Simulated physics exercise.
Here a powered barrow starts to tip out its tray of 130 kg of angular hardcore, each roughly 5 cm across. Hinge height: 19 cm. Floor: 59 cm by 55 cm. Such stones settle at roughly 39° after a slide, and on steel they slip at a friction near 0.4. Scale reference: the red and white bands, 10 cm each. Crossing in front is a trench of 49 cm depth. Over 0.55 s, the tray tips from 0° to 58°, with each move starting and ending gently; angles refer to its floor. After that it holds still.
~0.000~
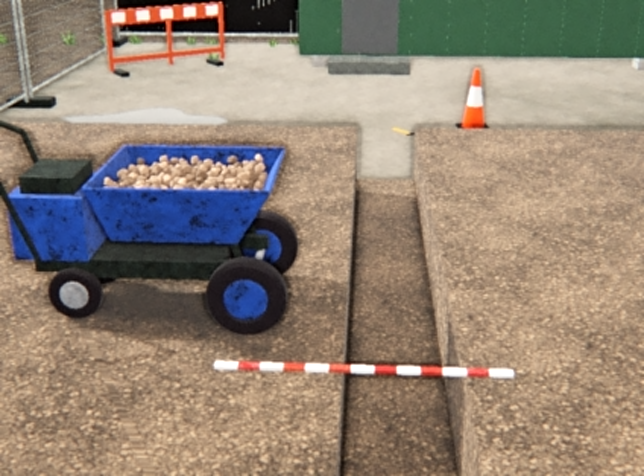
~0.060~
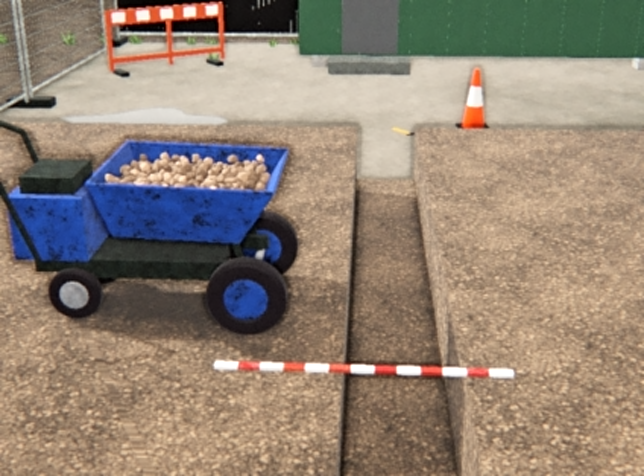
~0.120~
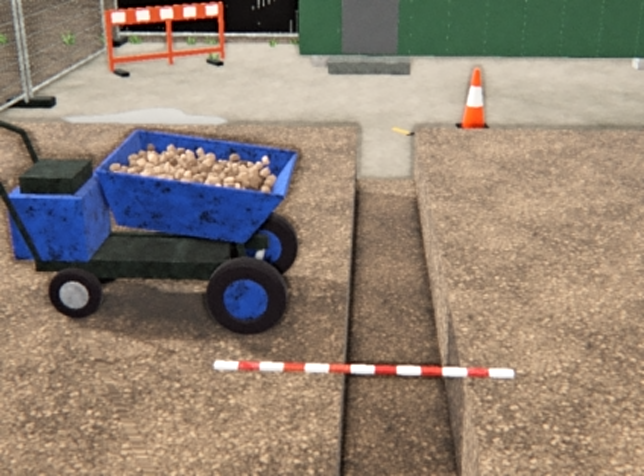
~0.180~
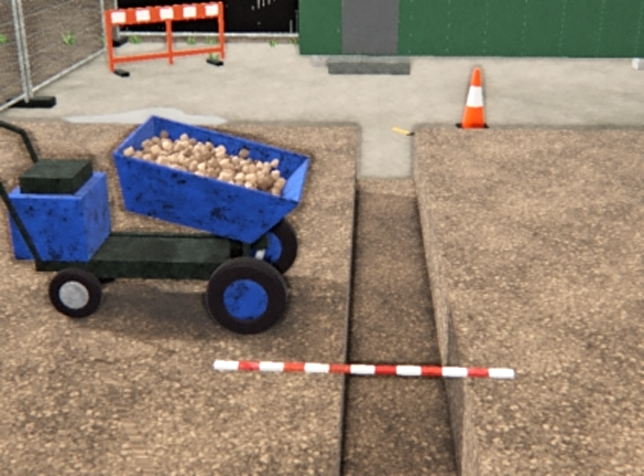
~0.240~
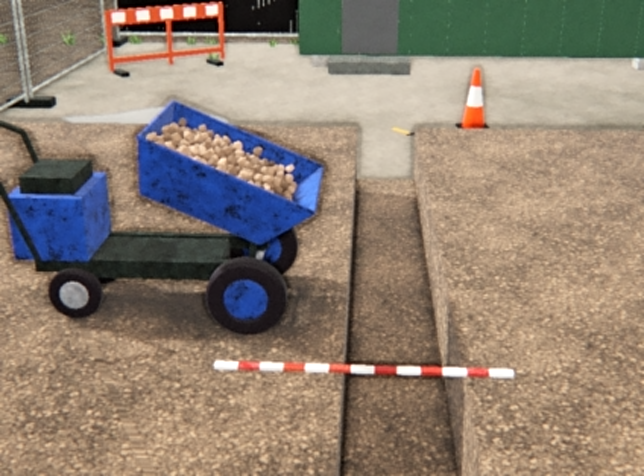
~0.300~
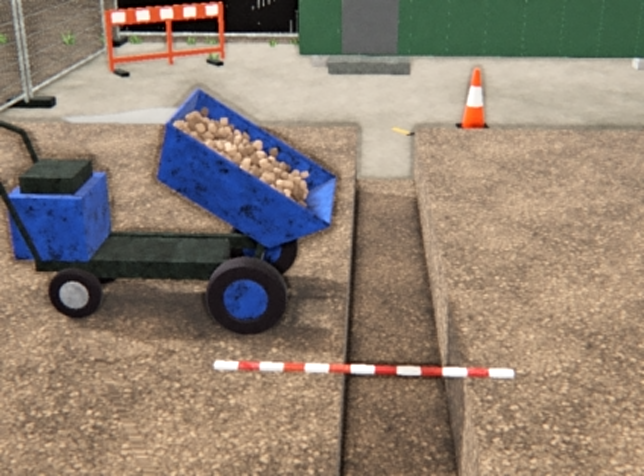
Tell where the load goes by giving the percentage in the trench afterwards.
About 42 per cent of the load is in the trench.
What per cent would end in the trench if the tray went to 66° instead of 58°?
I'd guess some 60 in a hundred.
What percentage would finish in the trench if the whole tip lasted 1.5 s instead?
15 %.
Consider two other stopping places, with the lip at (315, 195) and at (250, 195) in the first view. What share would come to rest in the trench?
It comes to about 20 and 50 in a hundred.
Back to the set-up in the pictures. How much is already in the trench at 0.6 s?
Around 10 per cent of it, at that instant.
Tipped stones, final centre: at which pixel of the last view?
Roughly at pixel (425, 385).
After 0.4 s the floor is at 49°; 100 % in the tray; the foremost stones are at (326, 216).
After 0.6 s the floor is at 58°; 91 % in the tray, 9 % in the trench; the foremost stones are at (409, 271).
After 1.0 s the floor is at 58°; 55 % in the tray, 37 % in the trench, 8 % past the trench; the foremost stones are at (526, 311).
After 3.0 s the floor is at 58°; 50 % in the tray, 42 % in the trench, 8 % past the trench; the foremost stones are at (613, 320).
